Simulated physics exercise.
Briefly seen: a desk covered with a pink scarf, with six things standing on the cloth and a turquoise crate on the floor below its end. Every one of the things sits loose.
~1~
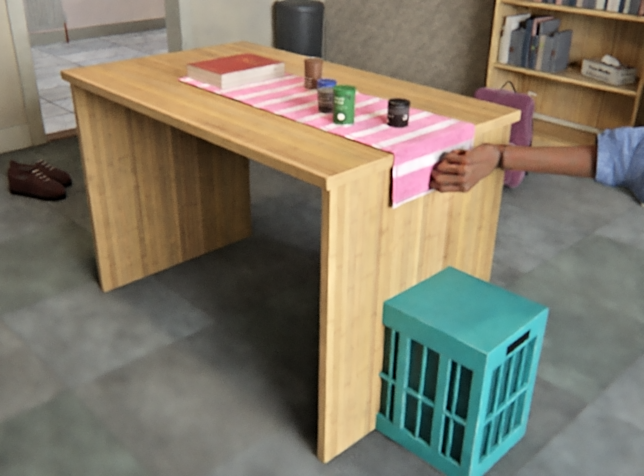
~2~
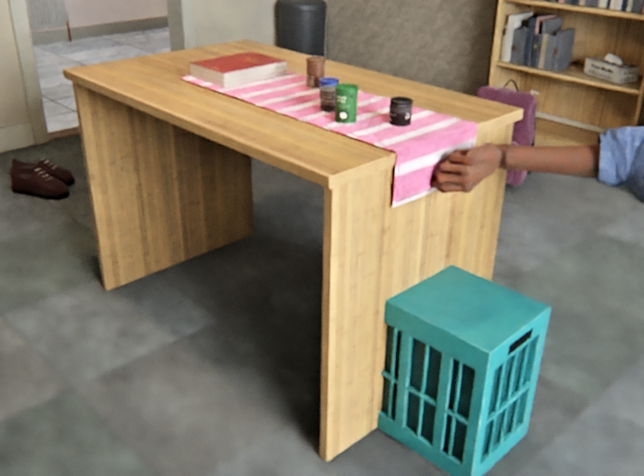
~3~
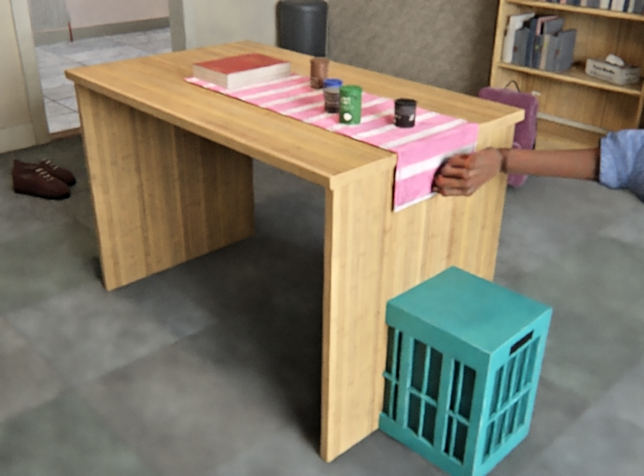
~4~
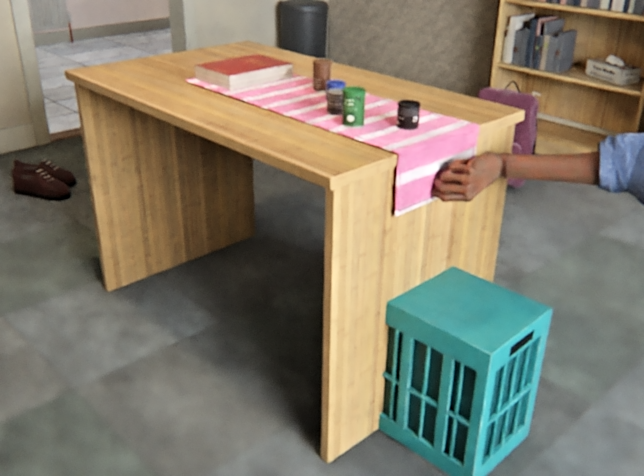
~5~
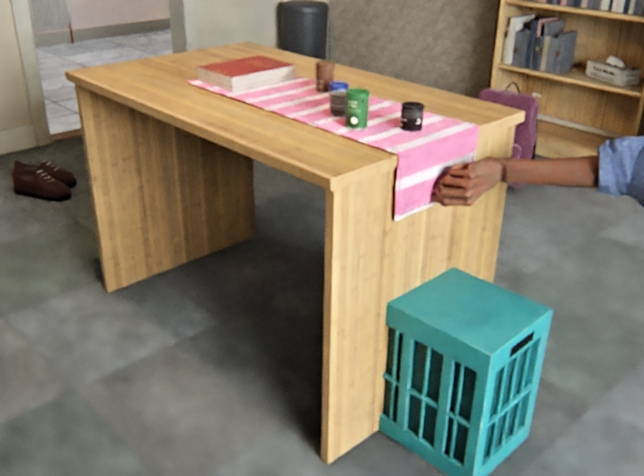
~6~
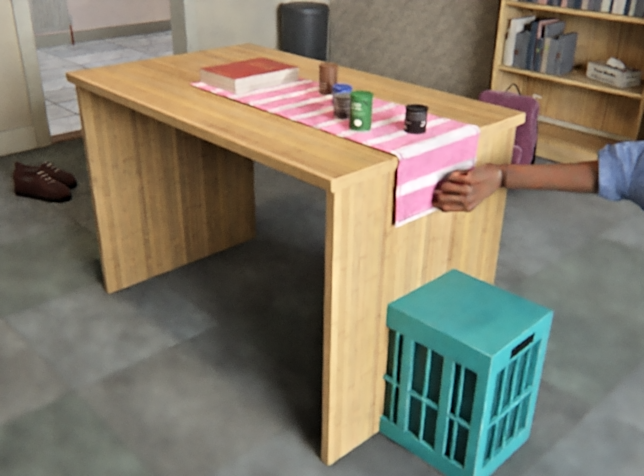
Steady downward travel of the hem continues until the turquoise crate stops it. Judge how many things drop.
My judgement: Two.
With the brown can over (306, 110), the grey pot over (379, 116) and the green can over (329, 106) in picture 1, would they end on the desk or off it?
The brown can stays aboard, the grey pot is lost, the green can stays aboard.
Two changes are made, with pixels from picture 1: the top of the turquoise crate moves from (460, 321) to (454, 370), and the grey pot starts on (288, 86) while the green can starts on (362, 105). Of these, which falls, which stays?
Well, the grey pot is safe, and the green can is dislodged.
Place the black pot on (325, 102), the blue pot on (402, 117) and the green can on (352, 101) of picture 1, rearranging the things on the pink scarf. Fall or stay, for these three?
Each in turn: The black pot stays aloft, the blue pot goes down, the green can stays aloft.
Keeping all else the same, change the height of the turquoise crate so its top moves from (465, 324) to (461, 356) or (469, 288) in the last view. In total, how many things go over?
Totals 3, 1.
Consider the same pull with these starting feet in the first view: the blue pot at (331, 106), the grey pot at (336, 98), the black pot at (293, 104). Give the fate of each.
Outcome: Blue pot is still in place, grey pot is still in place, black pot is still in place.
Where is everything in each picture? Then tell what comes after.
The first picture shows hem (392, 208); black pot (399, 101); green can (345, 88); grey pot (328, 90); blue pot (327, 81); brown can (314, 60); top of the crate (460, 321).
The second picture shows hem (392, 206); black pot (401, 99).
The third picture shows hem (395, 211); green can (351, 88).
The fourth picture shows hem (395, 216); grey pot (338, 91); top of the crate (464, 321).
The fifth picture shows hem (394, 220); blue pot (339, 84).
The sixth picture shows hem (395, 227); black pot (417, 107); green can (362, 93); grey pot (344, 95); blue pot (342, 86); brown can (328, 64).
Soon after, hem near (433, 239); all still up.
Then, hem on the crate; black pot and green can gone.
At rest, hem on the crate; black pot and green can gone. It carries off two.
